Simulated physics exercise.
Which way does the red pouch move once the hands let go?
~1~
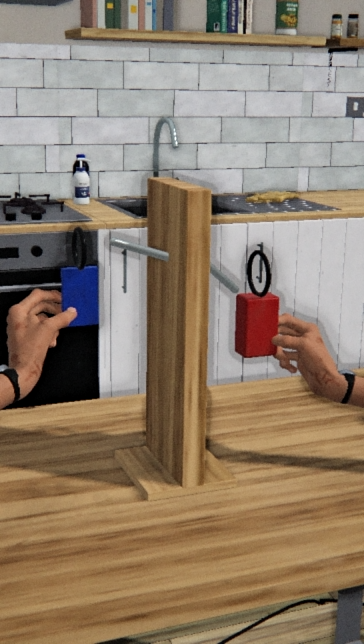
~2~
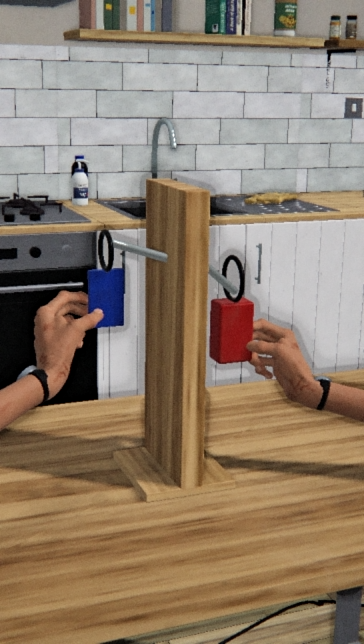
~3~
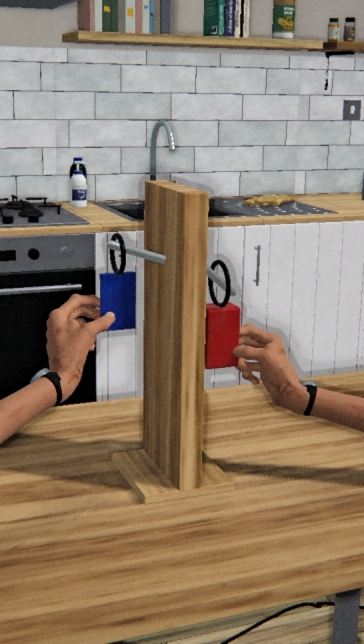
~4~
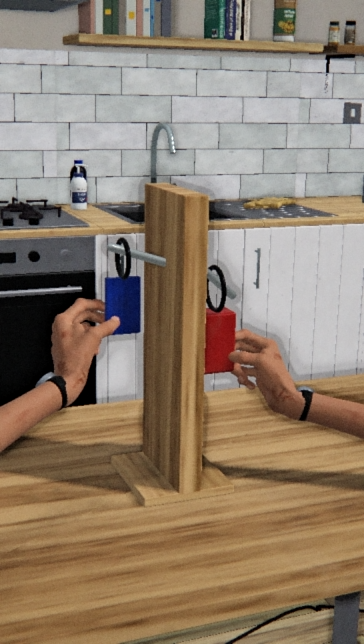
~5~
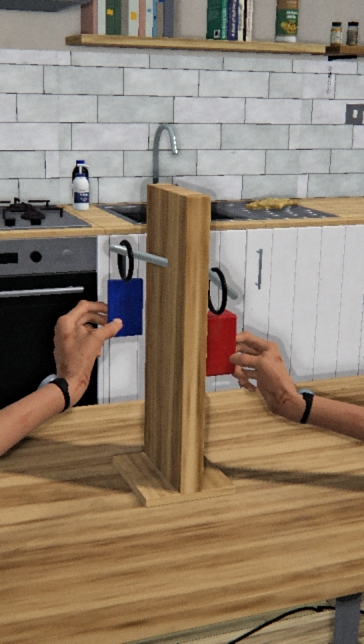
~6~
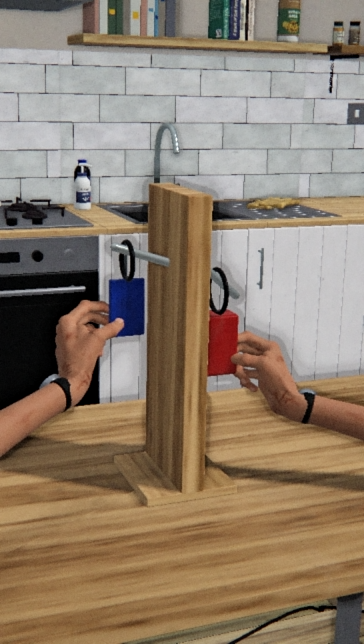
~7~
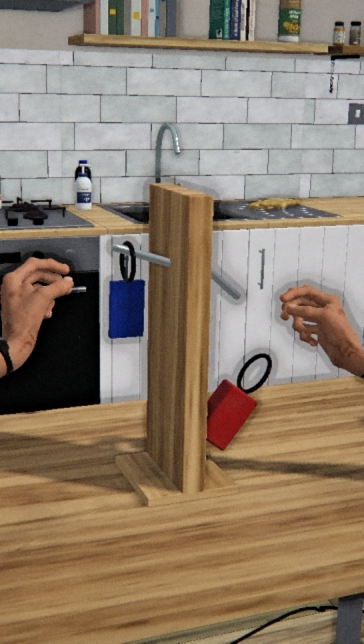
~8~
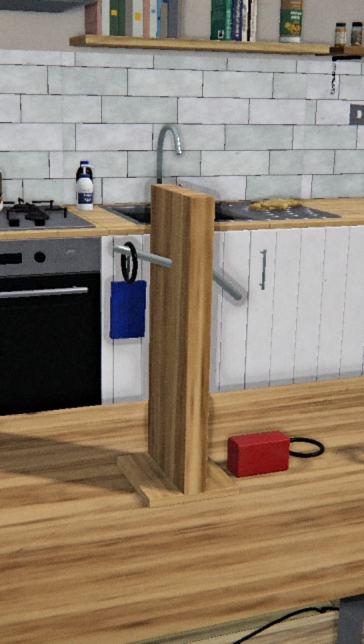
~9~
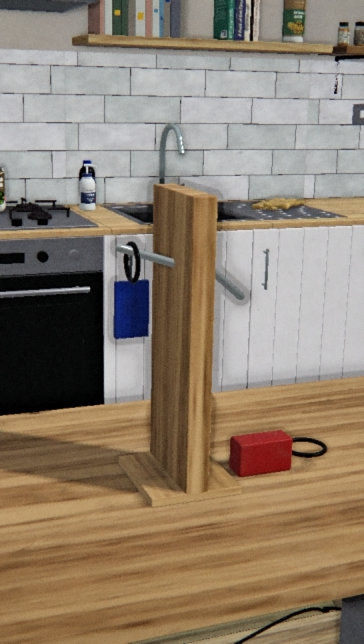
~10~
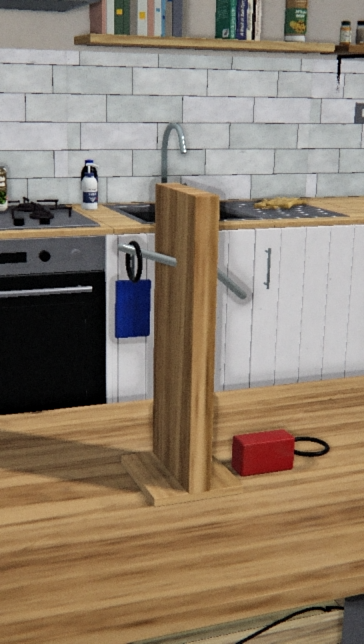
It moves down, dropping from beside the right peg to the table.
Two hands reach in from either side of a wooden stand on a wooden table, seen from slightly above in a kitchen with white tiles, a sink and a dark oven behind. The left hand holds a blue tag and the right hand a red pouch, each with a black loop. They bring both inward to the pegs on the stand and hold them there briefly. Then the hands let go and draw back. The red pouch drops, tipping over as it falls, and ends lying on its side on the table to the right of the stand, while the blue tag stays hanging on the left peg.
